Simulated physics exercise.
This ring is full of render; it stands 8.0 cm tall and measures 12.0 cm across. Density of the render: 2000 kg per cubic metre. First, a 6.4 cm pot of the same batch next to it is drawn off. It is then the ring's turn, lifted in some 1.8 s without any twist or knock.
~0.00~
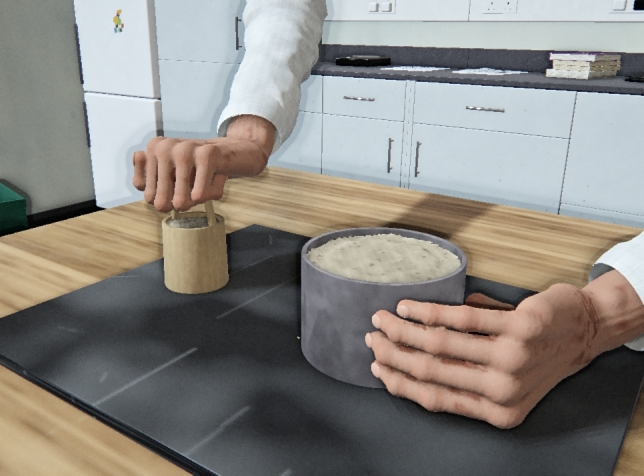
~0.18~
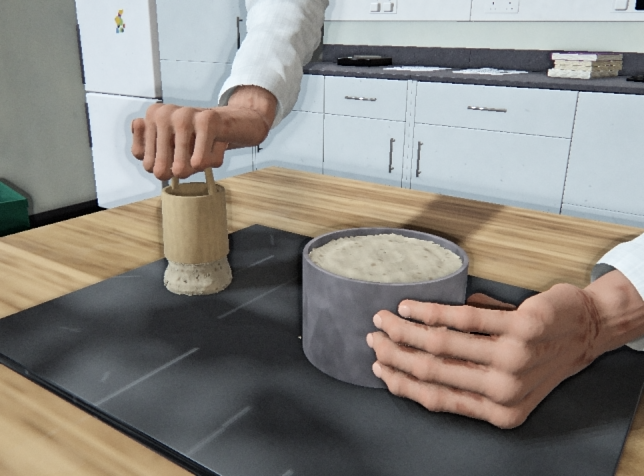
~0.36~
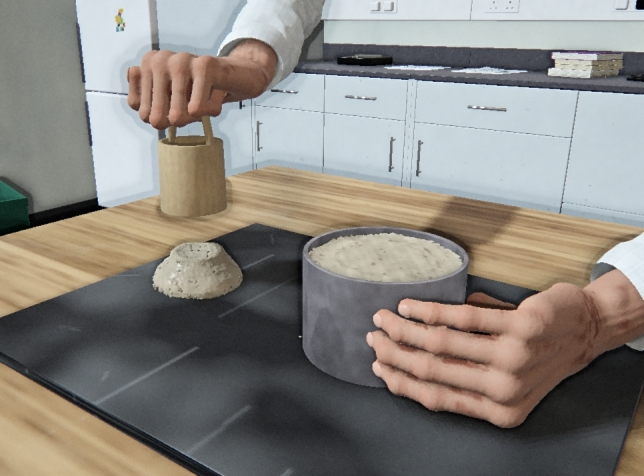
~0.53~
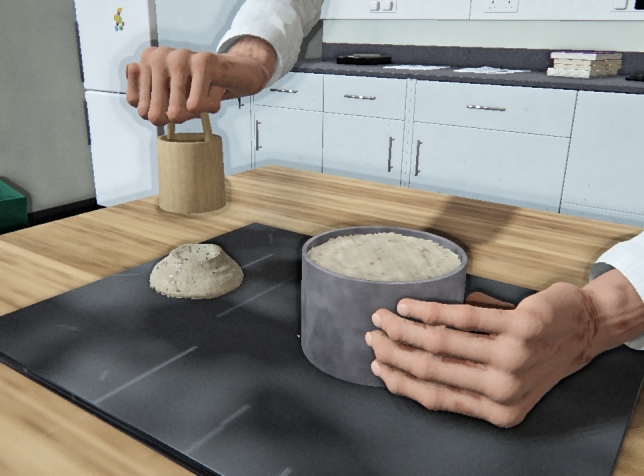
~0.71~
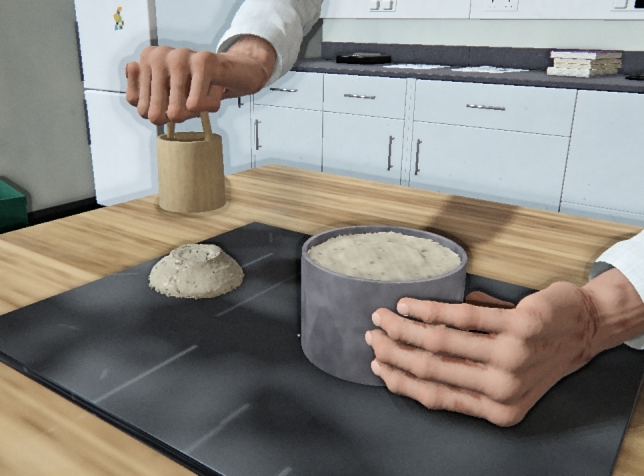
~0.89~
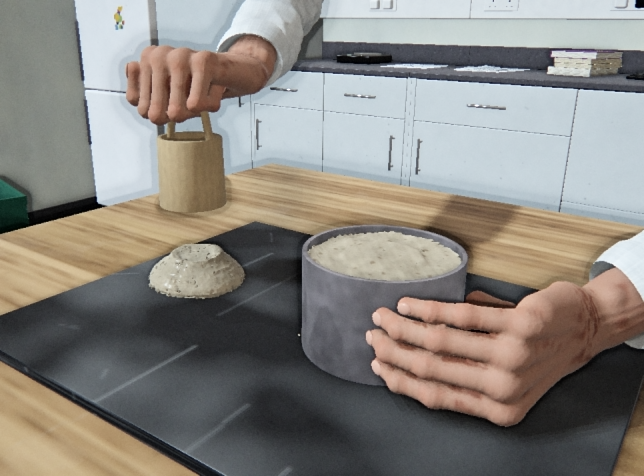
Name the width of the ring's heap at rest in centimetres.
It comes to about 21.1 cm.
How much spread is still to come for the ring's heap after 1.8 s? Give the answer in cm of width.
I'd say around 1.0 centimetres.
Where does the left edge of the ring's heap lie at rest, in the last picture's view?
Position: Around (251, 350).
After 1.3 s, the ring is up 1.6 cm; the render has come down 0.3 cm to 7.7 cm and is 14 cm wide.
After 1.8 s, the ring is up 5.1 cm; the render has come down 3.5 cm to 4.5 cm and is 20 cm wide.
After 2.2 s, the ring is up 7.9 cm; the render has come down 3.9 cm to 4.1 cm and is 21 cm wide.
After 2.8 s, the ring is clear; the render has come down 3.9 cm to 4.1 cm and is 21 cm wide.
After 3.1 s, at rest, the ring is clear; the render has come down 3.9 cm to 4.1 cm and is 21 cm wide.
